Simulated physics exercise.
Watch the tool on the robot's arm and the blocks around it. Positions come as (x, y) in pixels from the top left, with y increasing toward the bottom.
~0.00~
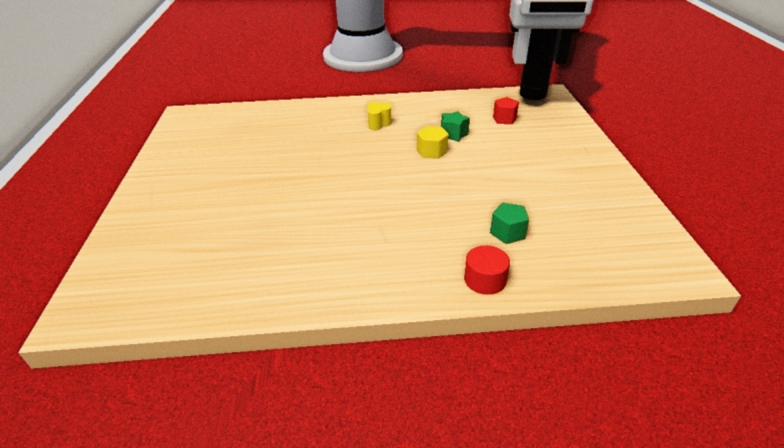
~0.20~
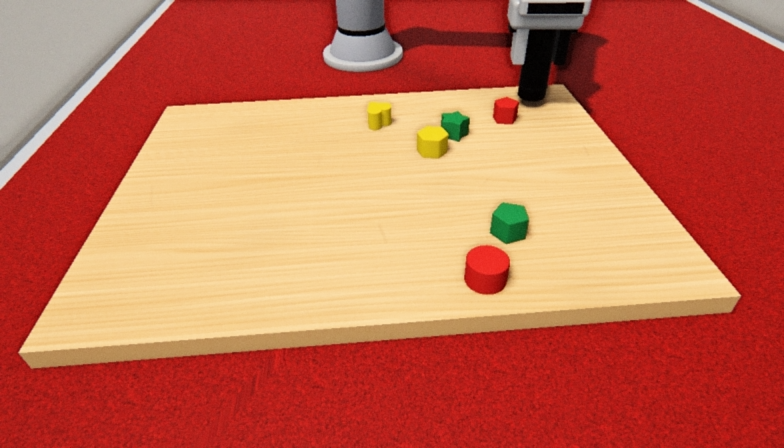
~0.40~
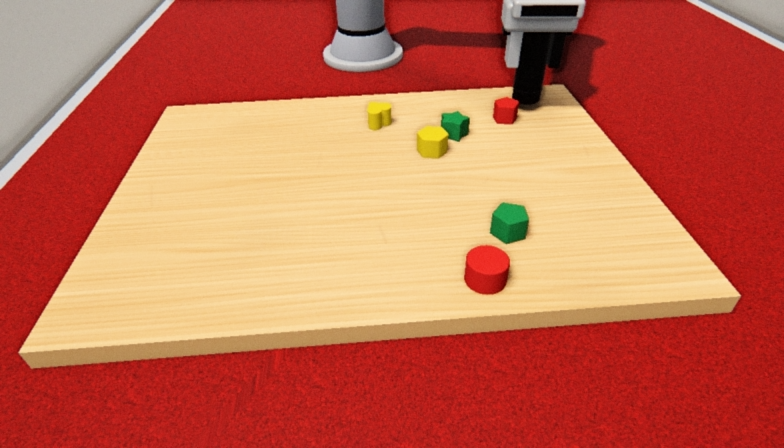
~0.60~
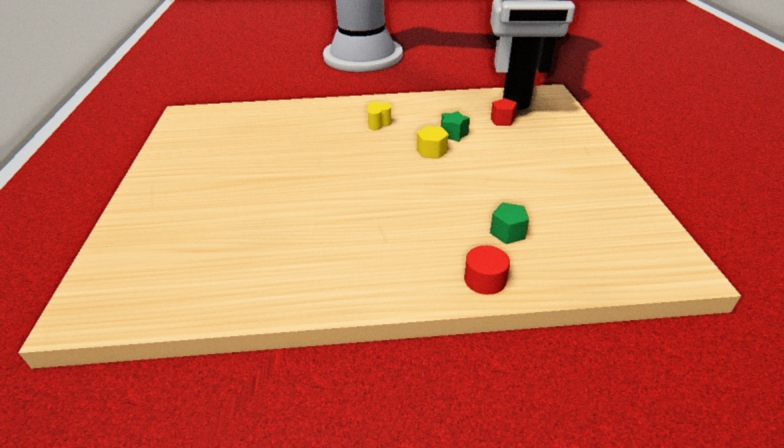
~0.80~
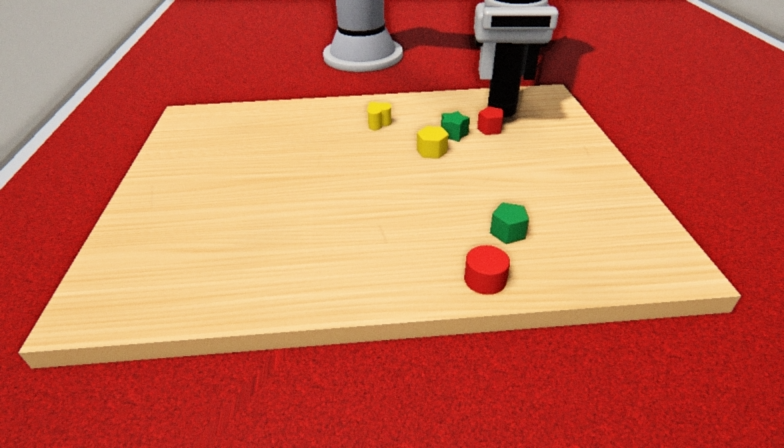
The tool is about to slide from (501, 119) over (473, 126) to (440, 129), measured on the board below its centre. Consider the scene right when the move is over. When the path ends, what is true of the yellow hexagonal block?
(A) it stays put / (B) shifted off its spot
Answer: B.
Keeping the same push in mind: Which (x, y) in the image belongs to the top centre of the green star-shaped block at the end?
Its top centre lands on (431, 122).
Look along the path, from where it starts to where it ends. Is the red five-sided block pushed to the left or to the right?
My answer: Left.
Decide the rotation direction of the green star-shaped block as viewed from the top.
Rotation: Counter-clockwise.
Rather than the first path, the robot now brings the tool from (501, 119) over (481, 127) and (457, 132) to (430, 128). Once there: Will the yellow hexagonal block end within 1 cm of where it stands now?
No.
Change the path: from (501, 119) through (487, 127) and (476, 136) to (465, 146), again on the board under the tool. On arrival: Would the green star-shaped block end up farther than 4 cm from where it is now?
No
What follows on the original path. Halfway along, tool at (473, 118); red five-sided block at (481, 121), turned 30° anticlockwise.
At the end, tool at (441, 121); yellow heart-shaped block not moved; yellow hexagonal block at (429, 136), turned 20° anticlockwise; green star-shaped block at (431, 122), turned 30° anticlockwise; red five-sided block at (480, 121), turned 30° anticlockwise.
